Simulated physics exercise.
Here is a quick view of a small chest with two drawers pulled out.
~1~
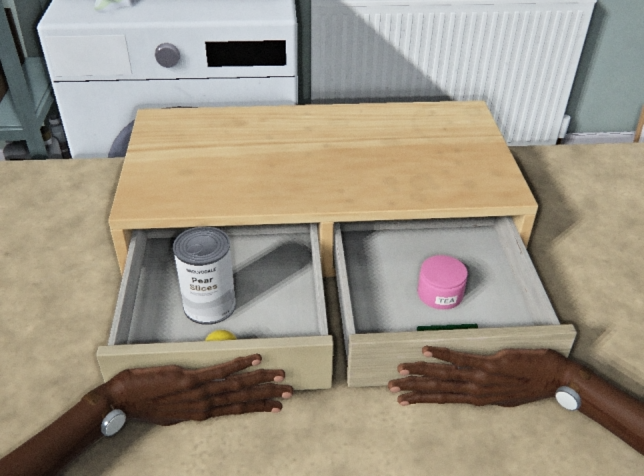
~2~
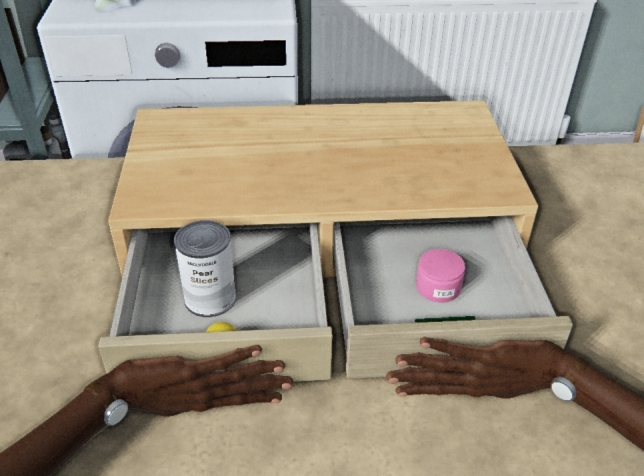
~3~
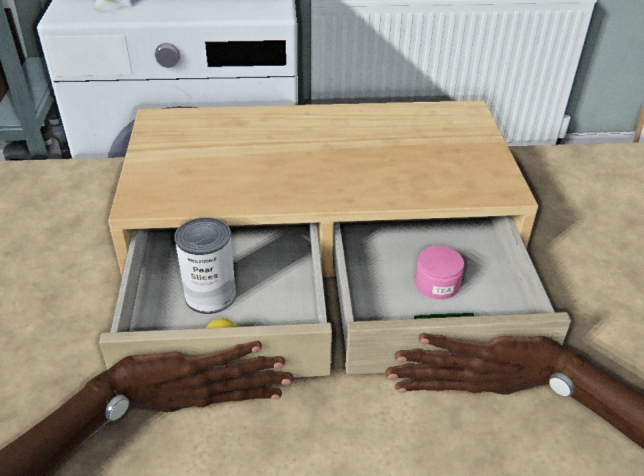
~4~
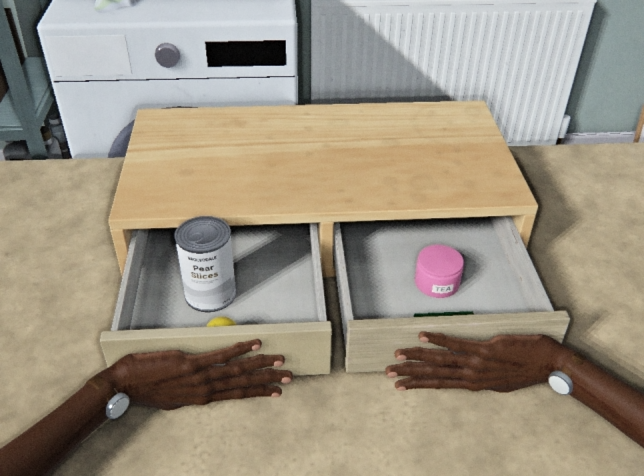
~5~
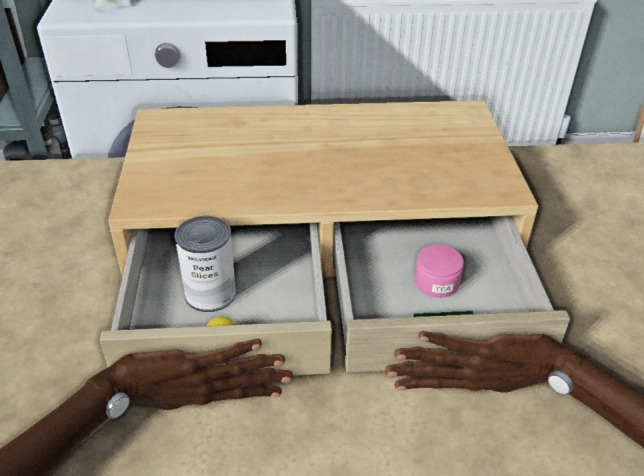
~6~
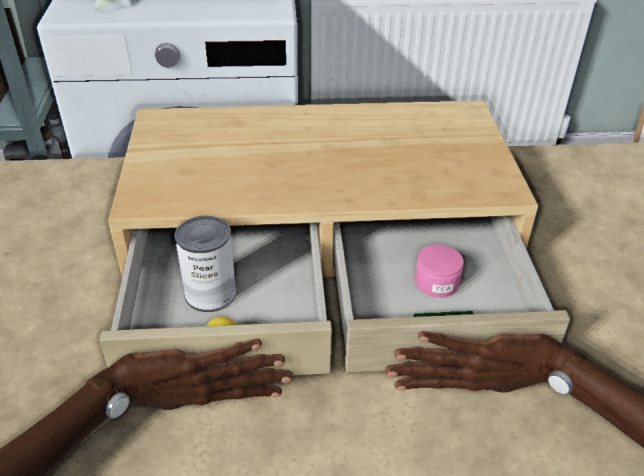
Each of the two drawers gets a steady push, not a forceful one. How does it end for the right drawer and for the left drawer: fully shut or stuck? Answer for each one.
Right drawer - fully shut; left drawer - stuck.
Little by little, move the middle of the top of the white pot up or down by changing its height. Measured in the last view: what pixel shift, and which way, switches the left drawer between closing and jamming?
Shift: 20 px, direction down.
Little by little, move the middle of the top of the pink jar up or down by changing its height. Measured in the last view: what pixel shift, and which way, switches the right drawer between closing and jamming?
About 32 pixels, upward.
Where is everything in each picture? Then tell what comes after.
The first picture shows right drawer (437, 281) wide open; left drawer (224, 290) wide open; pink jar (442, 282).
The second picture shows left drawer (224, 283) wide open; white pot (207, 269).
The third picture shows right drawer (434, 271) wide open.
The fourth picture shows left drawer (224, 278) wide open; chest (320, 185).
The fifth picture shows right drawer (434, 269) wide open.
The sixth picture shows right drawer (434, 269) wide open; left drawer (224, 278) wide open; pink jar (439, 271).
Then, 0.46 s later than the last frame, right drawer starting in; left drawer about half in.
When it is over, the right drawer shuts flush; the left drawer stays ajar.
